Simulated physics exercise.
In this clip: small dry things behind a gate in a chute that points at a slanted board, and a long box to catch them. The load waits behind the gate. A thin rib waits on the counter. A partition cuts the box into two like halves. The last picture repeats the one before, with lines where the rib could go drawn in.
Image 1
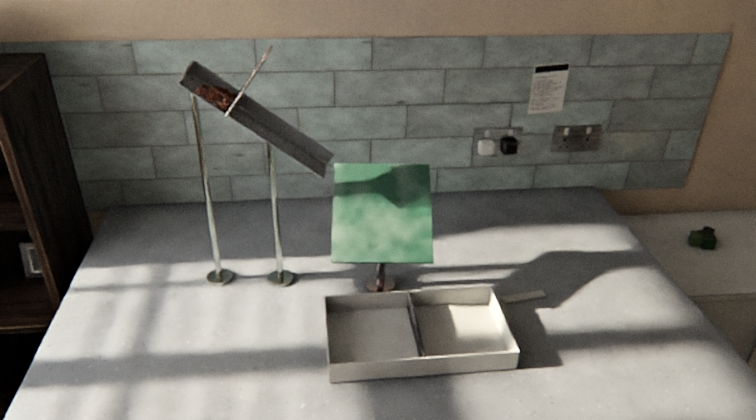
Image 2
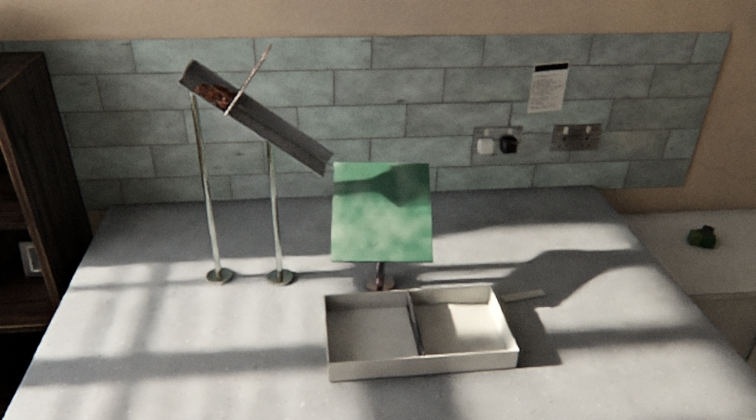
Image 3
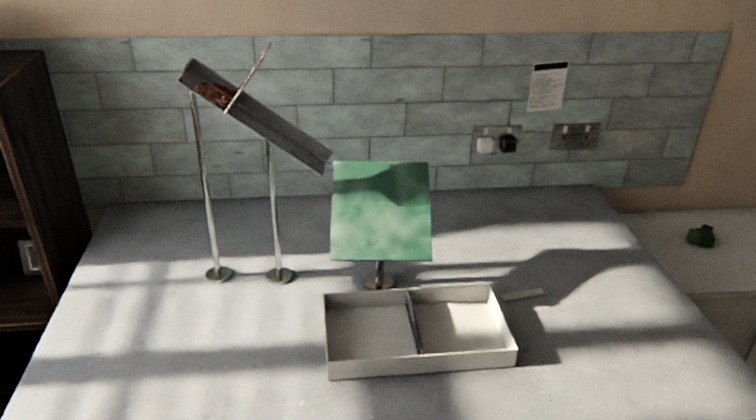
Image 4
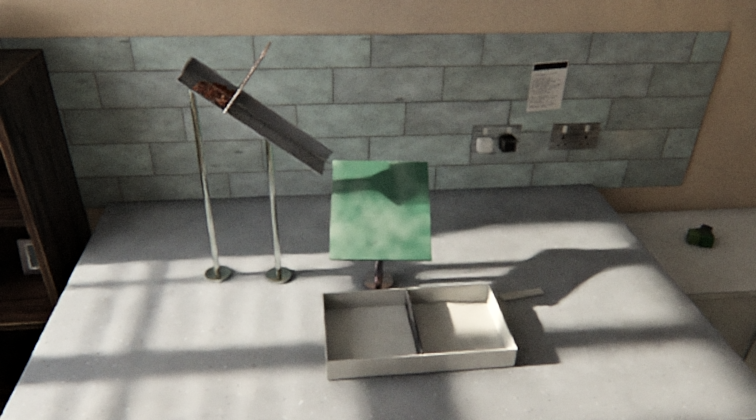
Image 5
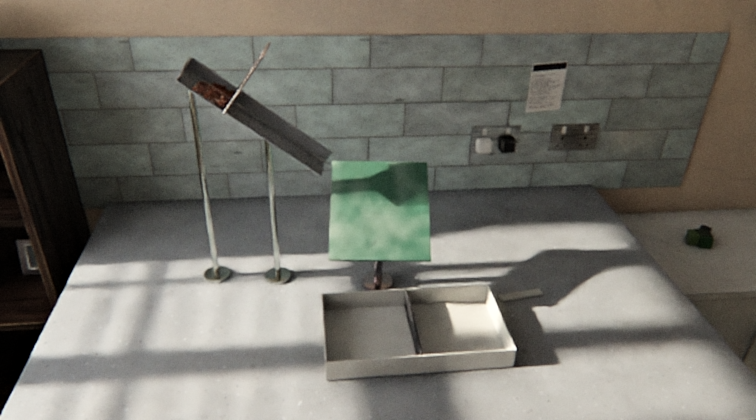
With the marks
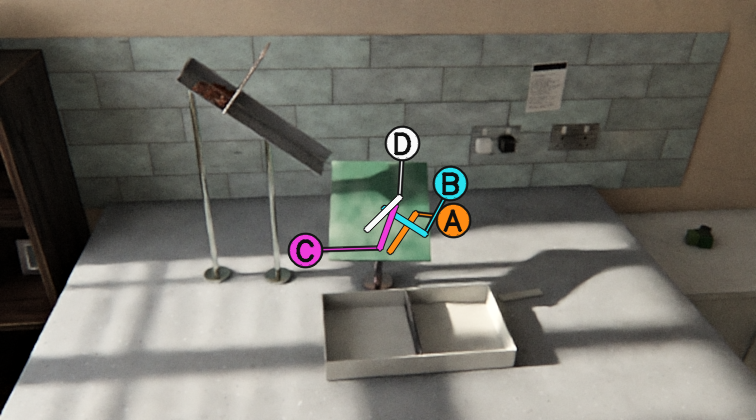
Nothing visibly moves: the reddish-brown pellets stay behind the thin gate high in the dark sloping chute, and the view remains almost perfectly still. A grey counter against pale blue-green tiles is seen from the front and slightly above, crossed by soft shadows. The chute stands on two metal posts at left, beside a tilted green board at centre, with an open, divided off-white box in front.
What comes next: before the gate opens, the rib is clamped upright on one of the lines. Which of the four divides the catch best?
The answer is line B.
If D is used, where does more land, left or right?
More lands on the left.
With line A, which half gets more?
The left half.
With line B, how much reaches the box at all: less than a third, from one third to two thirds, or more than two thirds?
It is more than two thirds.
On the marked copy, line A from (415, 213) to (390, 251); line B from (384, 208) to (425, 234); line C from (395, 205) to (379, 247); line D from (399, 197) to (367, 229).
Choosing A, of what is caught, the whole lot in the left half, none at all in the right.
Choosing B, of what is caught, close to half in the left half, close to half in the right.
Choosing C, of what is caught, all but a few in the left half, only a few in the right.
Choosing D, of what is caught, the whole lot in the left half, none at all in the right.
